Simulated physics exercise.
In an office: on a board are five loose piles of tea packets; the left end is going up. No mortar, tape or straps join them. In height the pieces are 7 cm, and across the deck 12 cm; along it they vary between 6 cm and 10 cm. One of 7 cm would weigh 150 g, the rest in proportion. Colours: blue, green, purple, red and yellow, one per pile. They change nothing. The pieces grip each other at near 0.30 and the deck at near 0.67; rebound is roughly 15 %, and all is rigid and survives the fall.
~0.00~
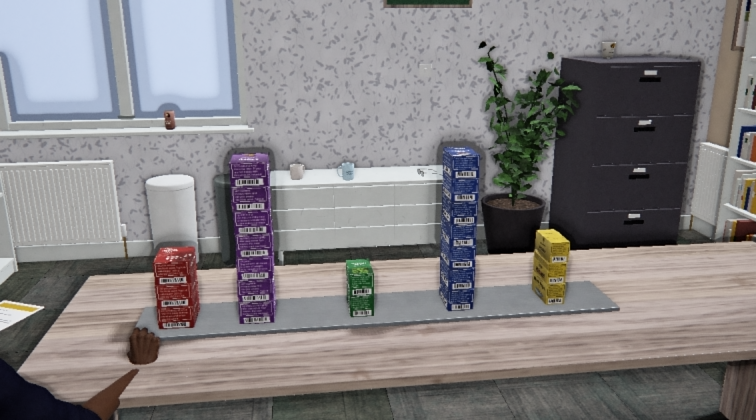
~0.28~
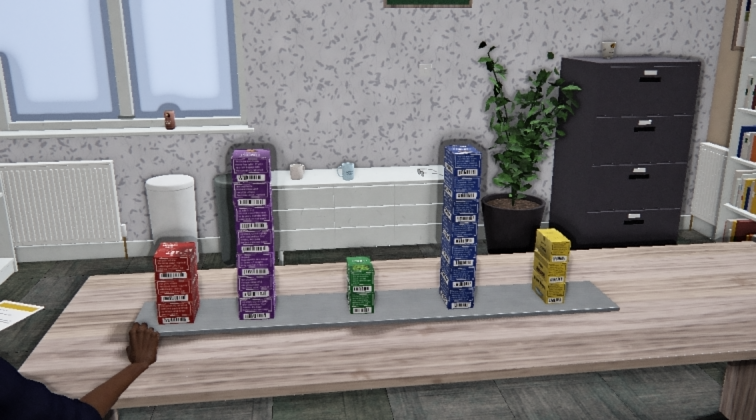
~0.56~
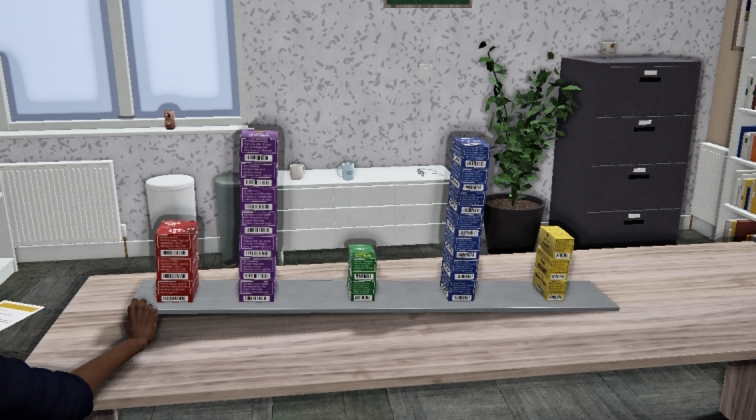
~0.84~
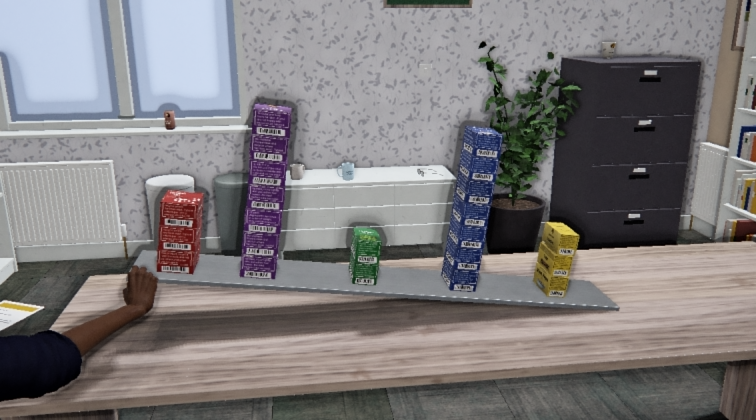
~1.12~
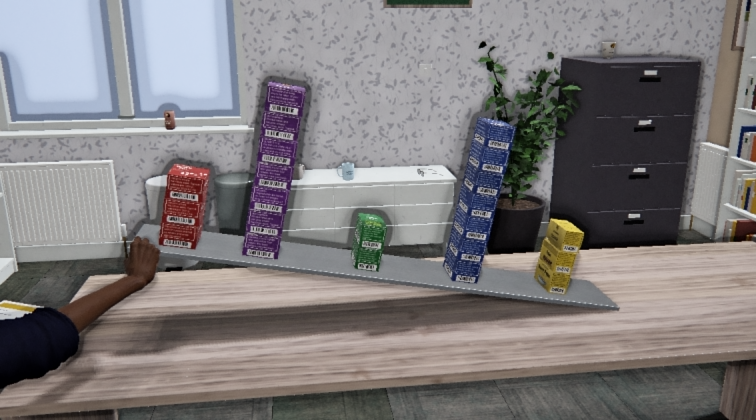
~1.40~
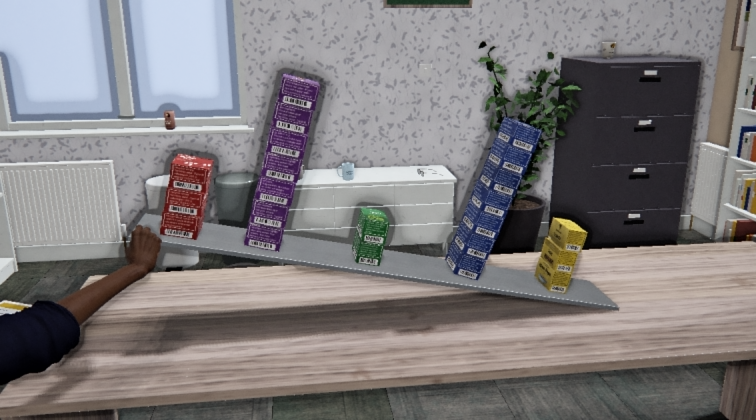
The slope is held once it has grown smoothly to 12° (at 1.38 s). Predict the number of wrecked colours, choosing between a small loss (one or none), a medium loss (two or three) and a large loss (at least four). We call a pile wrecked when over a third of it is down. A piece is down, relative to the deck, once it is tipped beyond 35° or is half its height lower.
It is a large loss, at least four.
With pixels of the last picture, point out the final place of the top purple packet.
Its centre ends up near pixel (498, 261) in the last picture.
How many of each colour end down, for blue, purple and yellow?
Down at the end: Blue 7, purple 7 and yellow 3.
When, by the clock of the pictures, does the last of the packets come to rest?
Close to 2.5 seconds, I'd say.
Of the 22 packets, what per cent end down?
80 per cent.
Around 1.56 s, slope 12°; none of the 22 packets down, 15 disturbed; top blue packet tipped 24°, 25 mm lower; top purple packet tipped 9°.
Around 1.74 s, slope 12°; 7 of the 22 packets down; top blue packet on its side; top purple packet tipped 25°, 24 mm lower.
Around 1.92 s, slope 12°; 17 of the 22 packets down; top blue packet upside down; top yellow packet on its side.
Around 2.20 s, slope 12°; 18 of the 22 packets down; top blue packet upside down; top yellow packet on its side.
Finally (2.9 s), slope 12°; 18 of the 22 packets down; top blue packet upside down; top purple packet on its side. Wrecked, blue, green, purple and yellow. Seen by the last camera, middles, top blue packet near (711, 281), top purple packet near (497, 261).
